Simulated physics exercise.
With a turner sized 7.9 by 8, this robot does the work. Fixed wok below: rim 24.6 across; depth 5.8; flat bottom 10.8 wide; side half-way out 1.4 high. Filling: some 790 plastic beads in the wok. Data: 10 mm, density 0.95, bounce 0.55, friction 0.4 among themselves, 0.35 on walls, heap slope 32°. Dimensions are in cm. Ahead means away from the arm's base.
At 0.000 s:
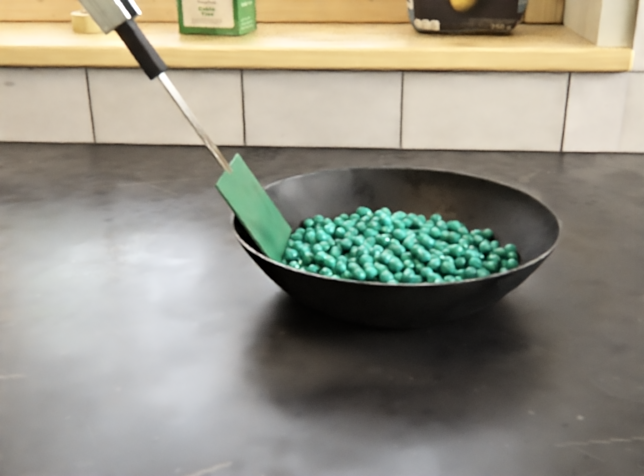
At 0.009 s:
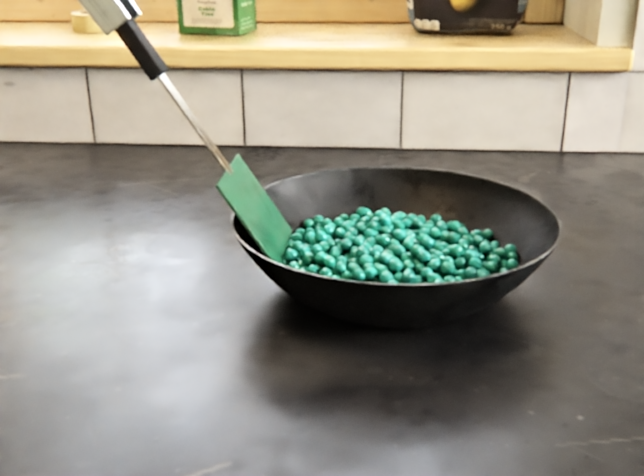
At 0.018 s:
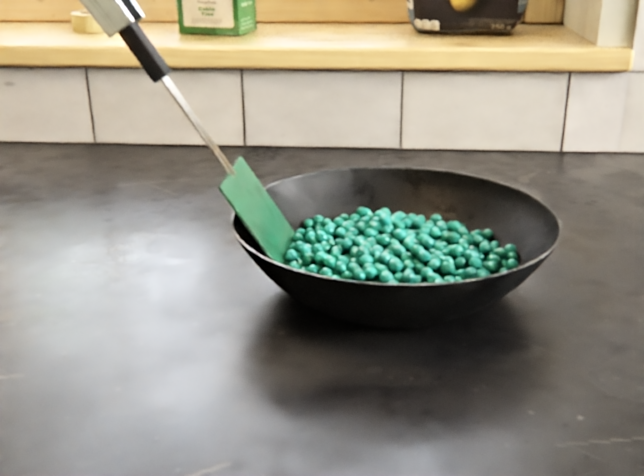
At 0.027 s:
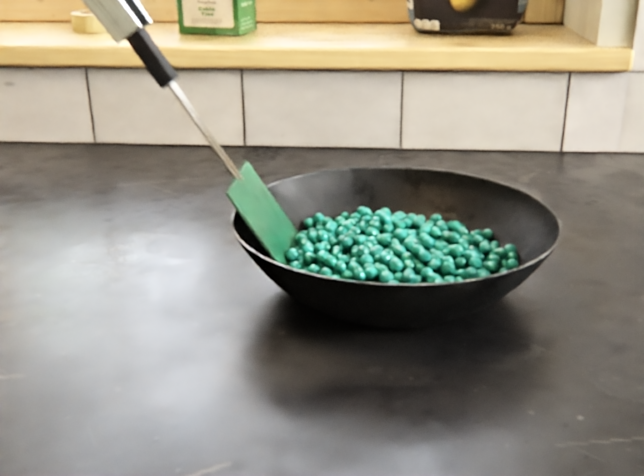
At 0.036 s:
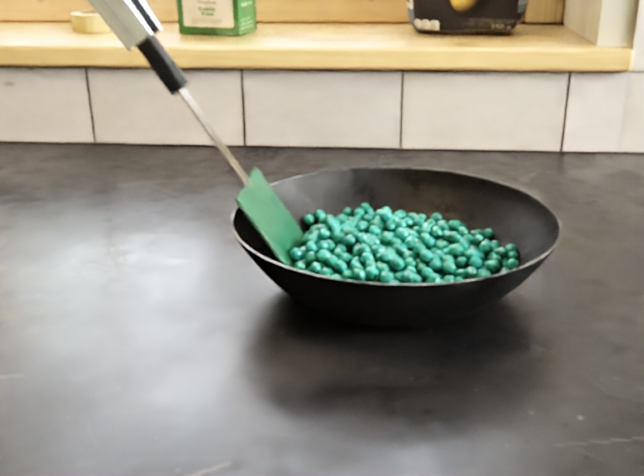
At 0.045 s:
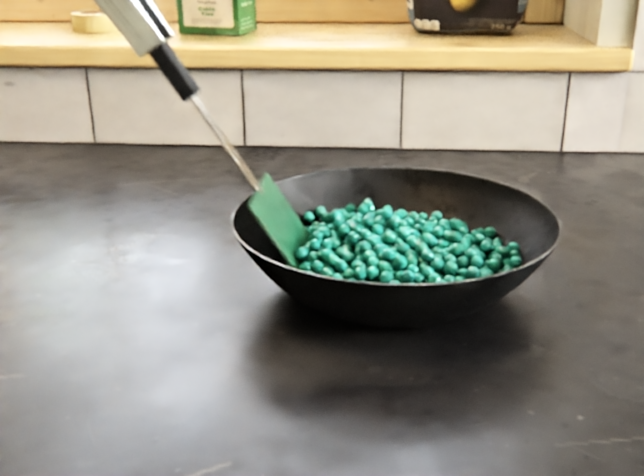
In this clip, a green turner attached to a robot arm rests inside the left side of a black wok of green beads, then slides slightly right and down, nudging the nearby beads while the wok stays still.
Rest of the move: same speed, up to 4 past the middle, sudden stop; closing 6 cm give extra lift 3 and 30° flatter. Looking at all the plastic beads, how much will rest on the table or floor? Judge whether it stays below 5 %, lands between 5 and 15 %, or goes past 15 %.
It stays below 5 %.
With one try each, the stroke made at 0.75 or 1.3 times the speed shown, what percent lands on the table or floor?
Some 0 per cent, then some 5 per cent, on the table or floor.
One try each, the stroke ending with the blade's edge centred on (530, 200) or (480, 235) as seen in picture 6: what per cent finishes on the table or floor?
First try roughly 40 percent, second roughly 15 percent.
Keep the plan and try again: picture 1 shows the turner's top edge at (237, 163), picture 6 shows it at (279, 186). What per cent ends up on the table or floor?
Some 10 percent ends up on the table or floor.
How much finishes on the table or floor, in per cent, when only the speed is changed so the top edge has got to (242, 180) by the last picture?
Some 0 percent.
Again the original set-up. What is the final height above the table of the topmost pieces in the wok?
Height at rest: Roughly 6.5 cm.
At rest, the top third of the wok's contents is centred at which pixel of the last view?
Roughly (487, 239).
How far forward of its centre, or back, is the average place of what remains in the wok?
Offset forward: Around 3.5 cm.
After 0.08 s, sloping 57°, highest piece 6 above the table; 788 in the wok.
After 0.12 s, sloping 45°, highest piece 8 above the table; 788 in the wok.
After 0.33 s, sloping 27°, highest piece 7 above the table; 773 in the wok, 11 on the table or floor, 4 on the blade or in flight.
After 1.38 s, sloping 27°, highest piece 7 above the table; 773 in the wok, 15 on the table or floor.
At rest, 773 in the wok, 15 on the table or floor. That is 2 % on the table or floor.
